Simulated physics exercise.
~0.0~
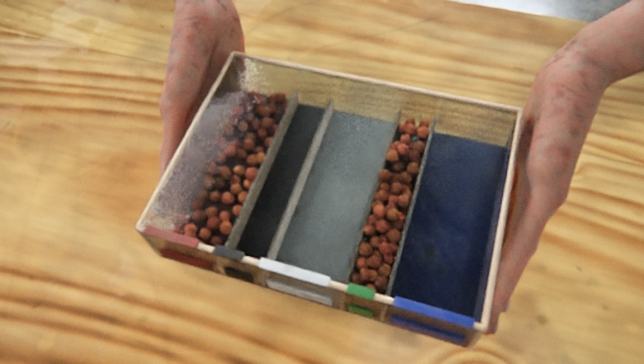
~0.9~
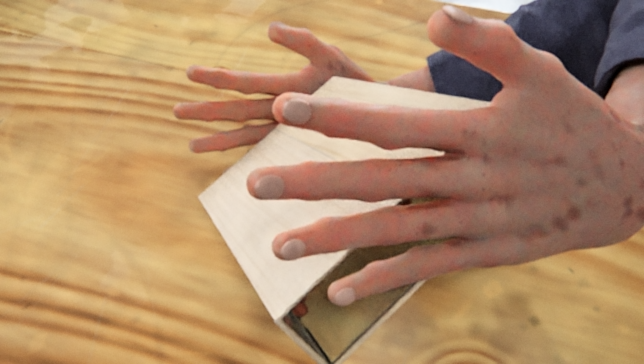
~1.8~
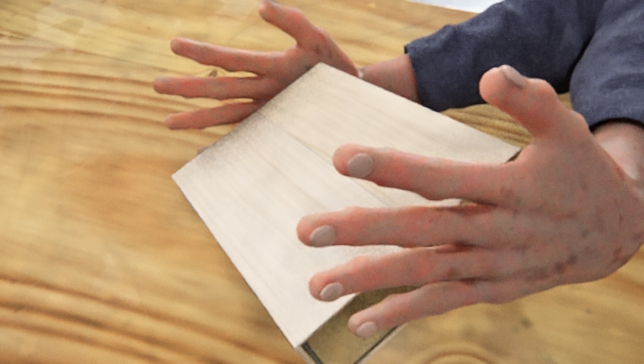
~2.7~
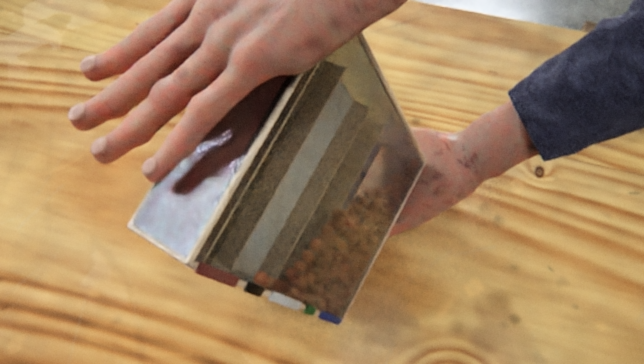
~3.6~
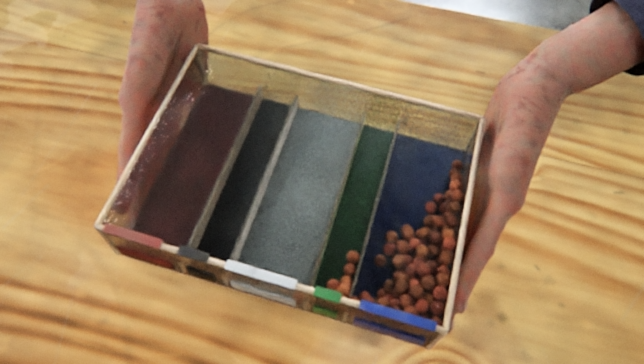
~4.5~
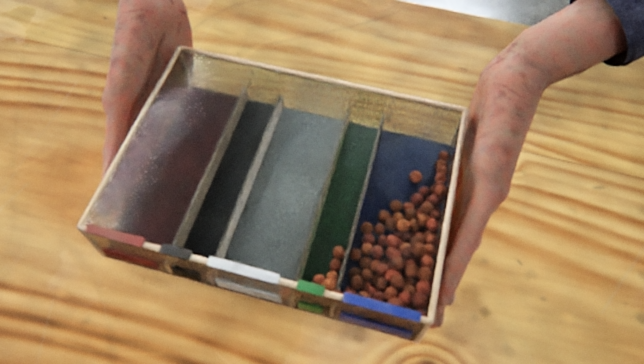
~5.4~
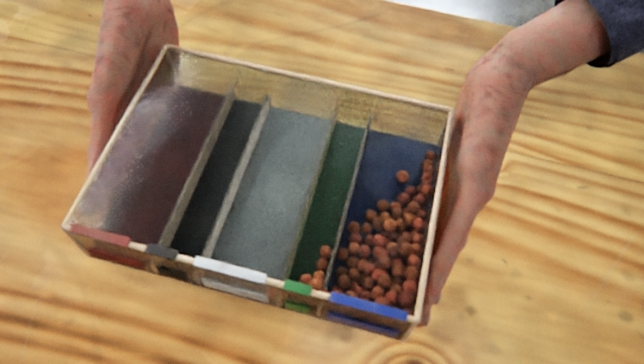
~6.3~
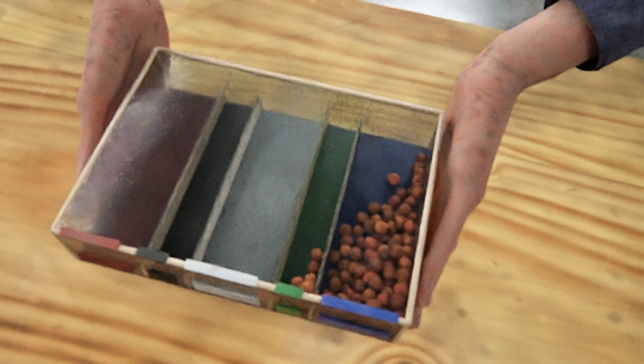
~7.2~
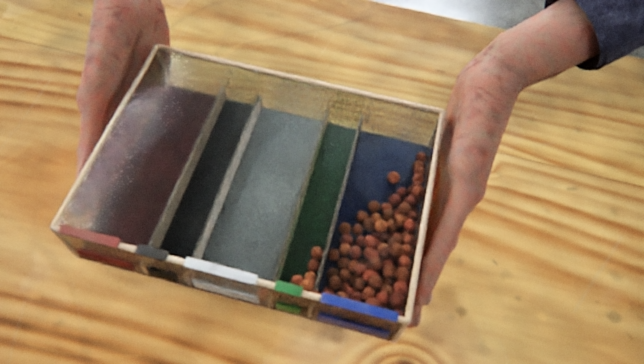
A shallow box with a clear lid is held in two hands above a pale wooden table, seen from above at an angle. Its five compartments run red, black, white, green and blue from left to right, and reddish-brown clay pellets fill the red and green ones. The hands tip the box over until its plain wooden underside shows, fingers spread wide. They then turn it back through a steep tilt, pellets gathered toward the blue side. Level again, it drifts slightly left and comes to rest with most pellets in blue, a few in green, and the others empty.
